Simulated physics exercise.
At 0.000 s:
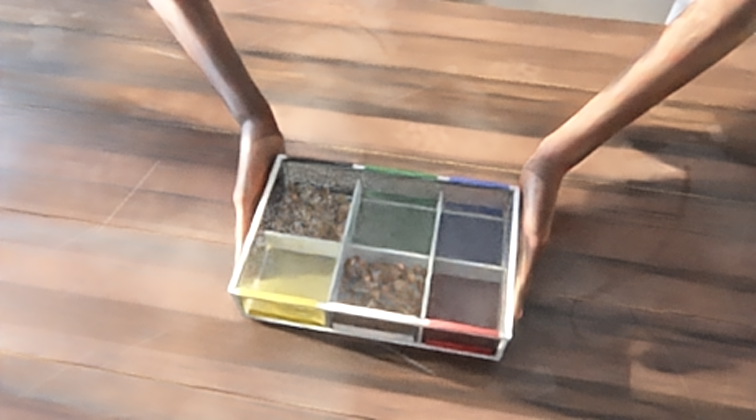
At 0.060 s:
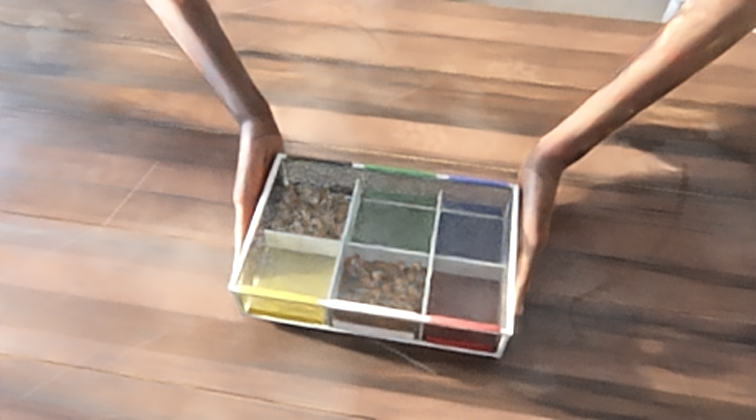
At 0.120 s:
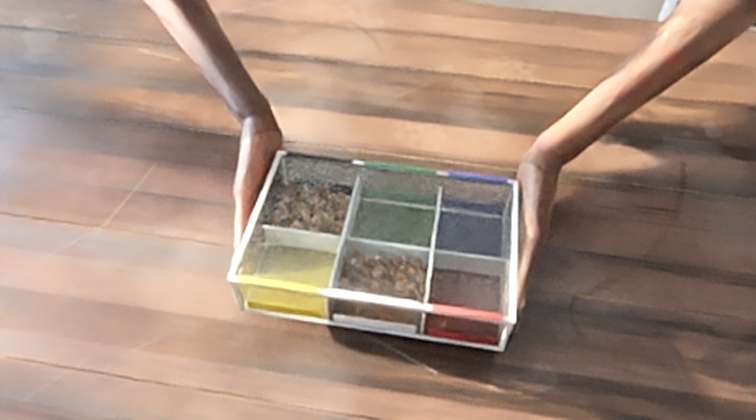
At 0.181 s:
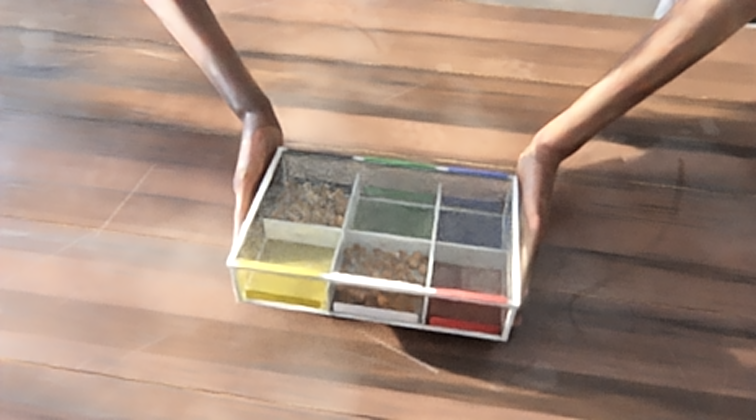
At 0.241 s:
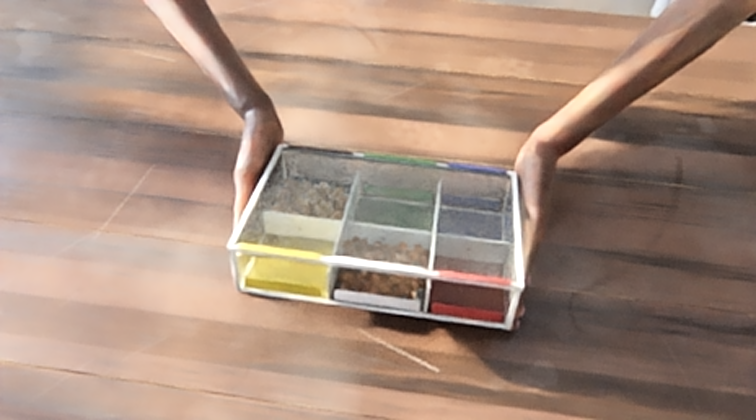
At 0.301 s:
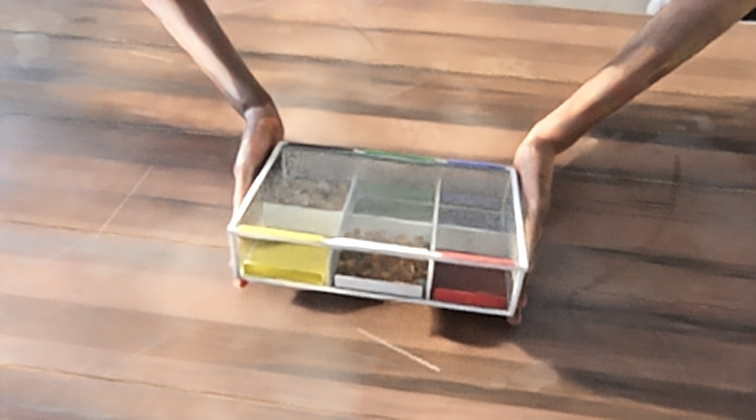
To begin with, two hands hold a clear, lidded box with six compartments nearly level above a wooden surface, small brown pieces sitting in two of them. The hands then steadily tilt the box, raising its near side so the yellow, white and red front panels show more fully.
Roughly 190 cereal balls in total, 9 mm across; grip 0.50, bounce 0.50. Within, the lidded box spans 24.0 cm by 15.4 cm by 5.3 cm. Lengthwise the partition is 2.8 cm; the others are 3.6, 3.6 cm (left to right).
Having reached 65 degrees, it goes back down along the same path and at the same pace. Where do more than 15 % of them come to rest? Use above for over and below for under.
Verdicts: Red below, blue below, green below, yellow below, white above, black above.
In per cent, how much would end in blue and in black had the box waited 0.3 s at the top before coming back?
That would leave blue with 0 percent and black with 55 percent.
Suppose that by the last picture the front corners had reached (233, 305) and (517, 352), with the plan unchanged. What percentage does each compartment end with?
Result - red: 0 %; blue: 0 %; green: 0 %; yellow: 5 %; white: 50 %; black: 45 %.
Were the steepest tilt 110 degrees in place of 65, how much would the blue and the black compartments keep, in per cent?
In per cent, blue 5 and black 55.
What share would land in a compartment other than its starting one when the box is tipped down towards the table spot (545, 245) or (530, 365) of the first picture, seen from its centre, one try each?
5 and 5 %.
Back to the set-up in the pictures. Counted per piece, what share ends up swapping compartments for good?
Somewhere around 0 percent.
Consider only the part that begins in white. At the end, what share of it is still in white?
Some 100 percent.
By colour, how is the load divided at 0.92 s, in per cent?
In per cent: Red 0, blue 0, green 0, yellow 0, white 45, black 55.
After 0.92 s, tilt 63 degrees; white 45 %, black 55 %.
After 1.34 s, tilt 26 degrees; white 45 %, black 55 %.
After 1.83 s, tilt 0 degrees; white 45 %, black 55 %.
At rest (2.2 s), red 0 %, blue 0 %, green 0 %, yellow 0 %, white 45 %, black 55 %.
